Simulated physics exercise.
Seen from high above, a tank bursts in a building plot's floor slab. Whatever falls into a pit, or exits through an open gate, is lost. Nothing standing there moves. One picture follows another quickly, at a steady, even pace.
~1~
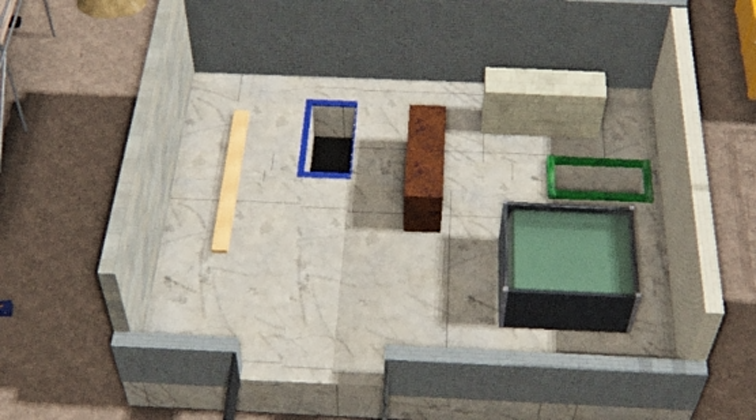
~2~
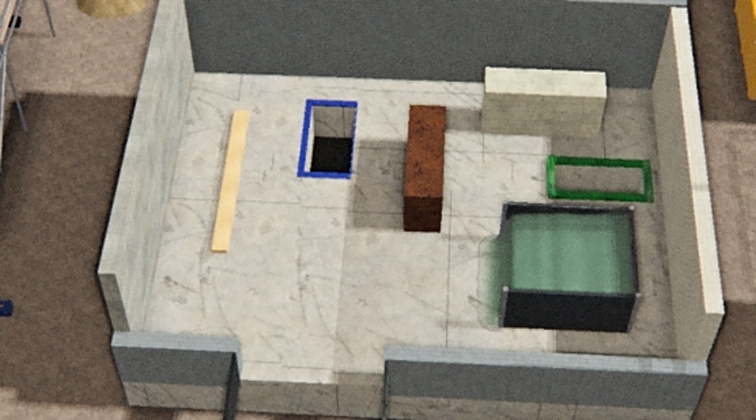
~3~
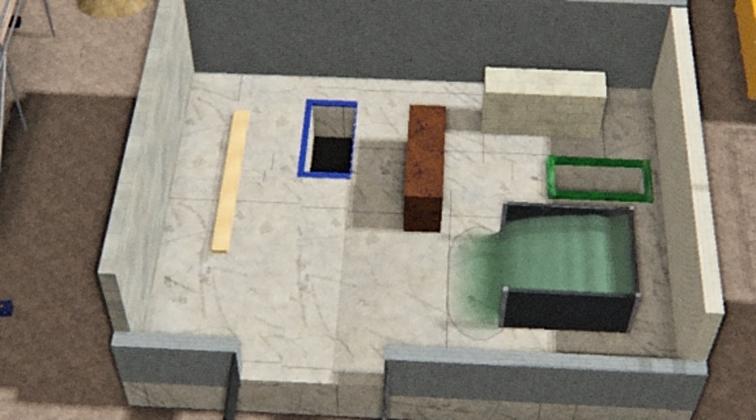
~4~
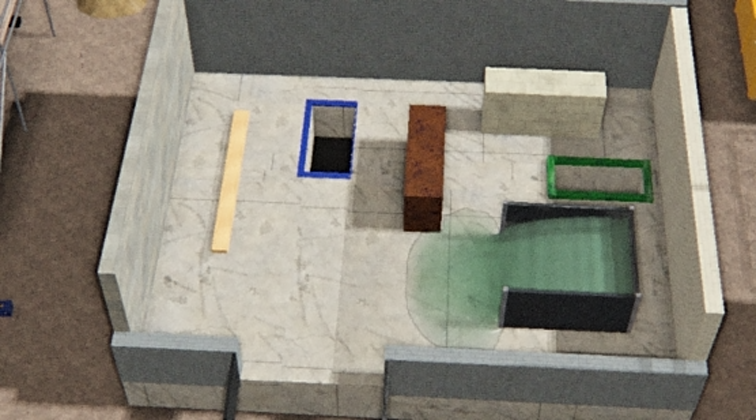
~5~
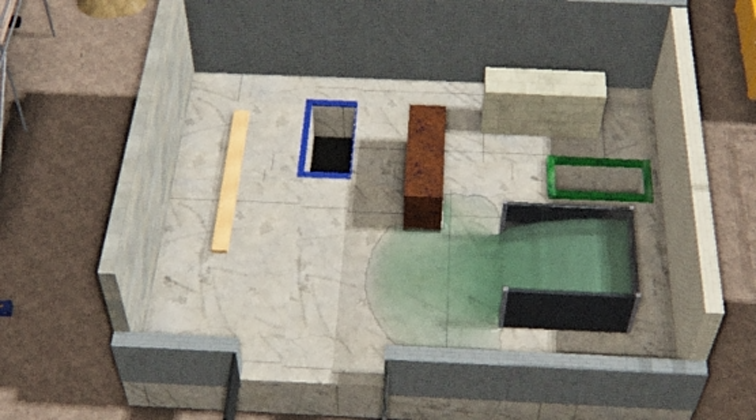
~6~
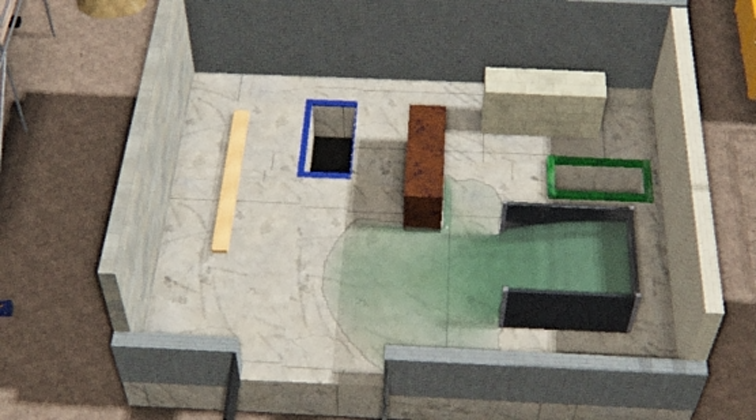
A walled plot with a pale floor held a dark tank of still green water, then the water poured out of its left side and spread leftward across the floor, reaching past the brown block.
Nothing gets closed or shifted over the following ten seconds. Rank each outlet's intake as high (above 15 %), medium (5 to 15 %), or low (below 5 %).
Intake: The gate is high; the green pit is low; the blue pit is high.
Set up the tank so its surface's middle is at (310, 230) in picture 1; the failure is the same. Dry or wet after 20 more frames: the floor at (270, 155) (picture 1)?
At that place: Flooded.
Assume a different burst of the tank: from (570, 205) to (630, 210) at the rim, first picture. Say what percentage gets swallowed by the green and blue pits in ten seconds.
Result - green: 55 %; blue: 4 %.
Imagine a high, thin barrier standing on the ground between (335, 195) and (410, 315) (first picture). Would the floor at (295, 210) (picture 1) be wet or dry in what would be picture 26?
Answer: Free of water.
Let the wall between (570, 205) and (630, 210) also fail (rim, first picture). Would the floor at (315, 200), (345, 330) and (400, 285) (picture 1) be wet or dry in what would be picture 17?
Spot by spot: Unaffected, then unaffected, then unaffected.
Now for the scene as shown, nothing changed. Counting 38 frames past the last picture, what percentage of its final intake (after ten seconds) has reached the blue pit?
Roughly 25 per cent.
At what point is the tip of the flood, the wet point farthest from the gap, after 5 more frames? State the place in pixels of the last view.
Near (151, 300).
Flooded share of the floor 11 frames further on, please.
Close to 55 in a hundred, I think.
A moment on, water covers 45 % of the floor; the gate 1 %, the green pit 0 %, the blue pit 0 %.
Next, water covers 55 % of the floor; the gate 5 %, the green pit 0 %, the blue pit 0 %.
Then, water covers 65 % of the floor; the gate 9 %, the green pit 0 %, the blue pit 1 %.
Later, water covers 70 % of the floor; the gate 17 %, the green pit 0 %, the blue pit 5 %.
In the end, water covers 85 % of the floor; the gate 24 %, the green pit 0 %, the blue pit 18 %.
